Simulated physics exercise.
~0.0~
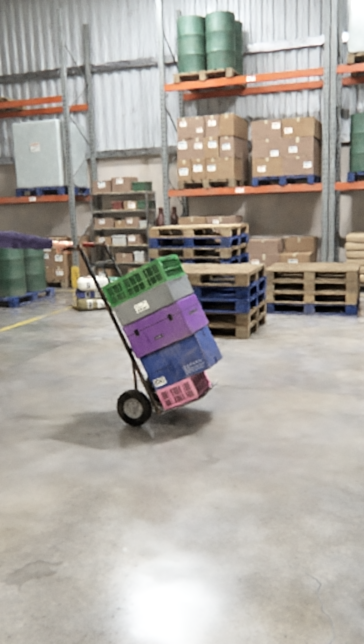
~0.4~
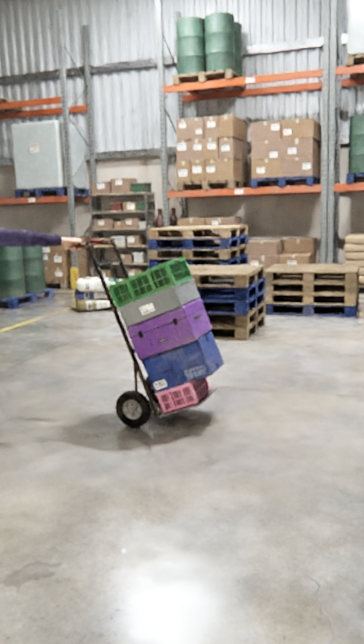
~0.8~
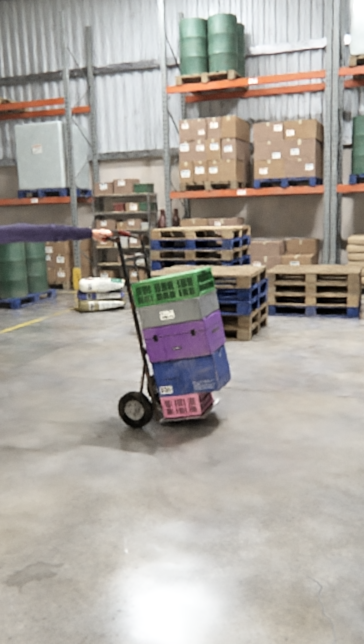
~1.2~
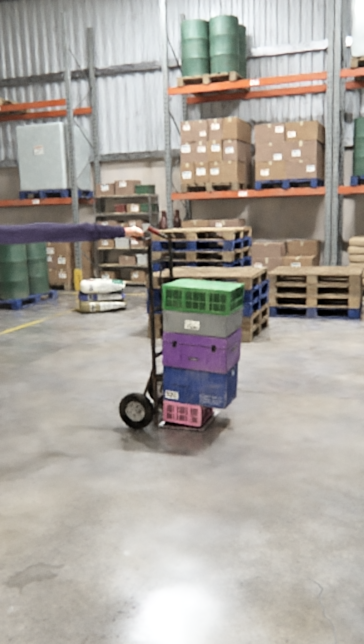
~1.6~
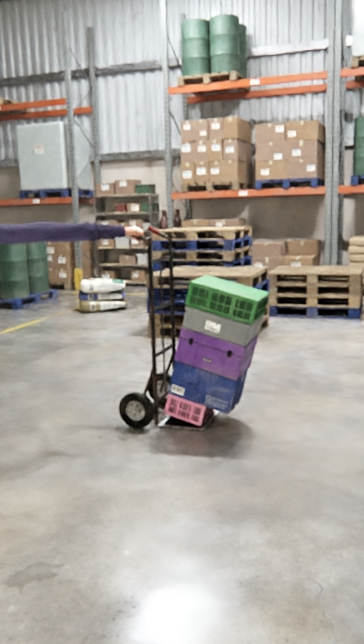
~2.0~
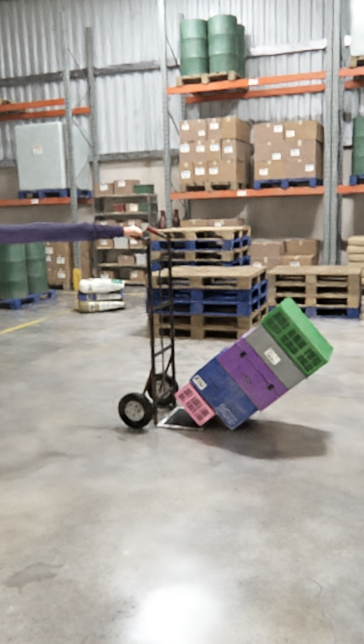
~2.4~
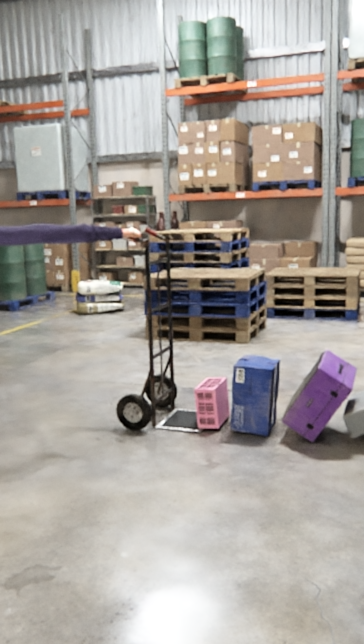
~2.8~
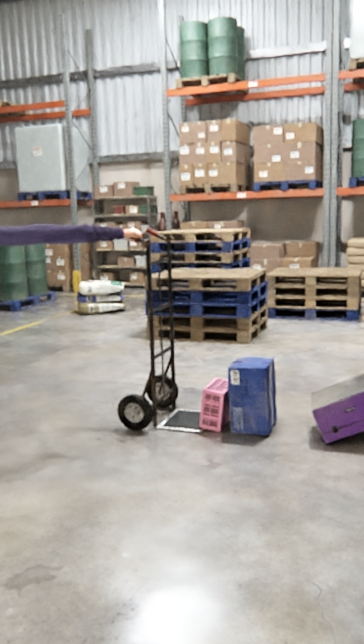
A sack truck stacked with five loose crates and boxes was tipped upright by an outstretched arm, and the load toppled forward to the right, leaving the pink crate and blue box beside the plate and the purple toolbox farther off.
